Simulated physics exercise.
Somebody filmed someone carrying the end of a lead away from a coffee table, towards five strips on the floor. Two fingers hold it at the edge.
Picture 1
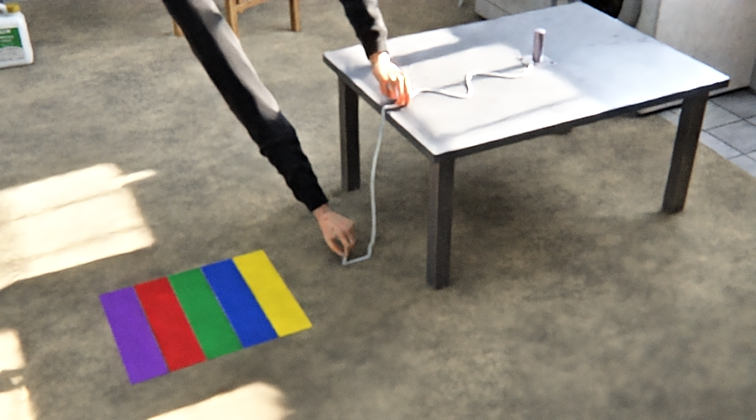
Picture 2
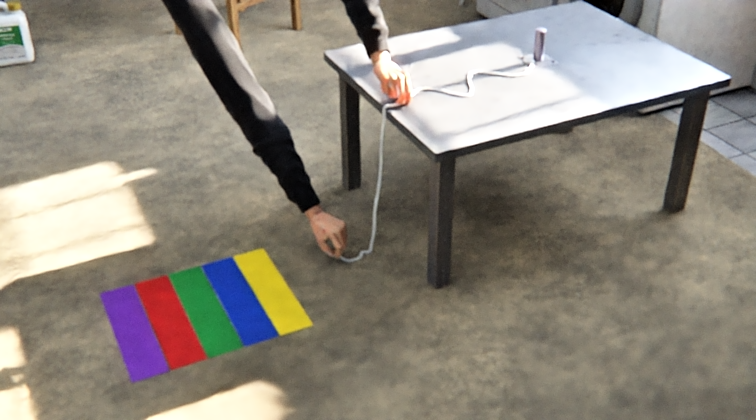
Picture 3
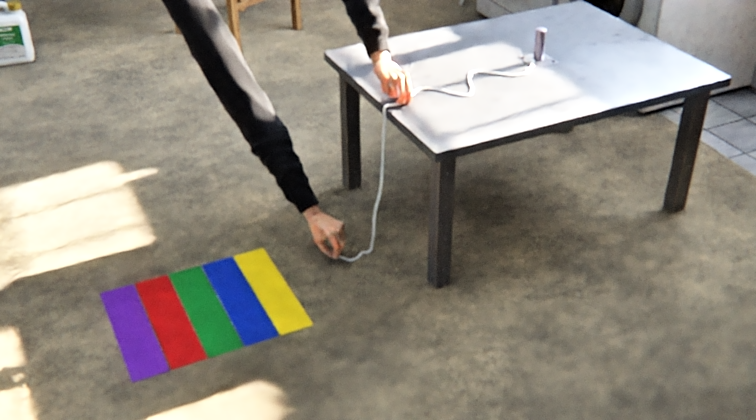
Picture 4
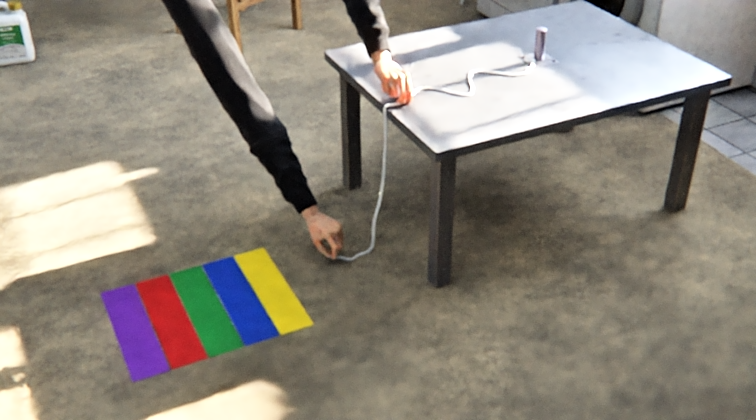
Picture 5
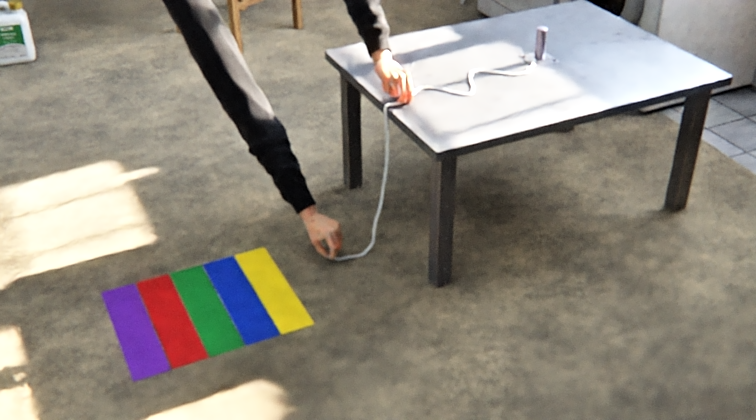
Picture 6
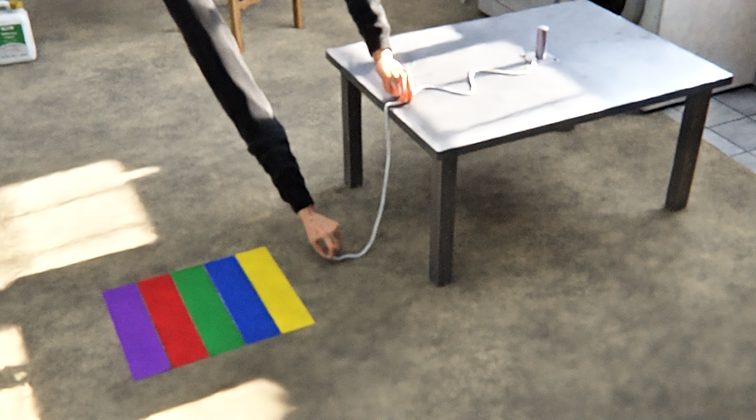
On a worn, sunlit grey-brown floor, seen from above at an angle, a pale-topped coffee table with dark legs stands at the right. Purple, red, green, blue and yellow strips lie side by side at lower left, and a whitish lead crosses the tabletop and hangs over its edge. One hand stays at the edge while the other, low down, draws the lead's end slightly left.
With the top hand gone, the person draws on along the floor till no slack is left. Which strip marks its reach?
Over red.
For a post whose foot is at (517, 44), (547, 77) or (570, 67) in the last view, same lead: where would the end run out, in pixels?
Near (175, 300), (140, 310) and (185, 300).
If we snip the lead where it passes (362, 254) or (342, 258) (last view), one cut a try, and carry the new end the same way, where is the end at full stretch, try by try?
The places are (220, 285) and (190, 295).
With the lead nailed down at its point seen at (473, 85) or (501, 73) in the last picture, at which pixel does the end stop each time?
About (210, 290) and (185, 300).
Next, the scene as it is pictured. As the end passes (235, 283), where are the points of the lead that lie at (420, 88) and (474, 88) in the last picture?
They go to (379, 118) and to (428, 88).
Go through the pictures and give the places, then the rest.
The first frame shows end (343, 254); yellow (287, 316); blue (253, 327); green (218, 338); red (181, 350); purple (144, 361).
The second frame shows end (335, 255); lead through (525, 73) (469, 78) (438, 90) (387, 109) (380, 175) (373, 236).
The third frame shows end (333, 256).
The fourth frame shows end (331, 256); lead through (526, 73) (469, 78) (439, 90) (387, 109) (384, 174) (374, 236).
The fifth frame shows end (330, 256).
The sixth frame shows end (328, 256); lead through (527, 71) (471, 76) (440, 89) (389, 108) (387, 173) (374, 234).
Early on, end near (235, 283); over blue.
Midway, end near (192, 296); over green.
At the end of the slack, end near (165, 304); over red. The end stops over the red strip.
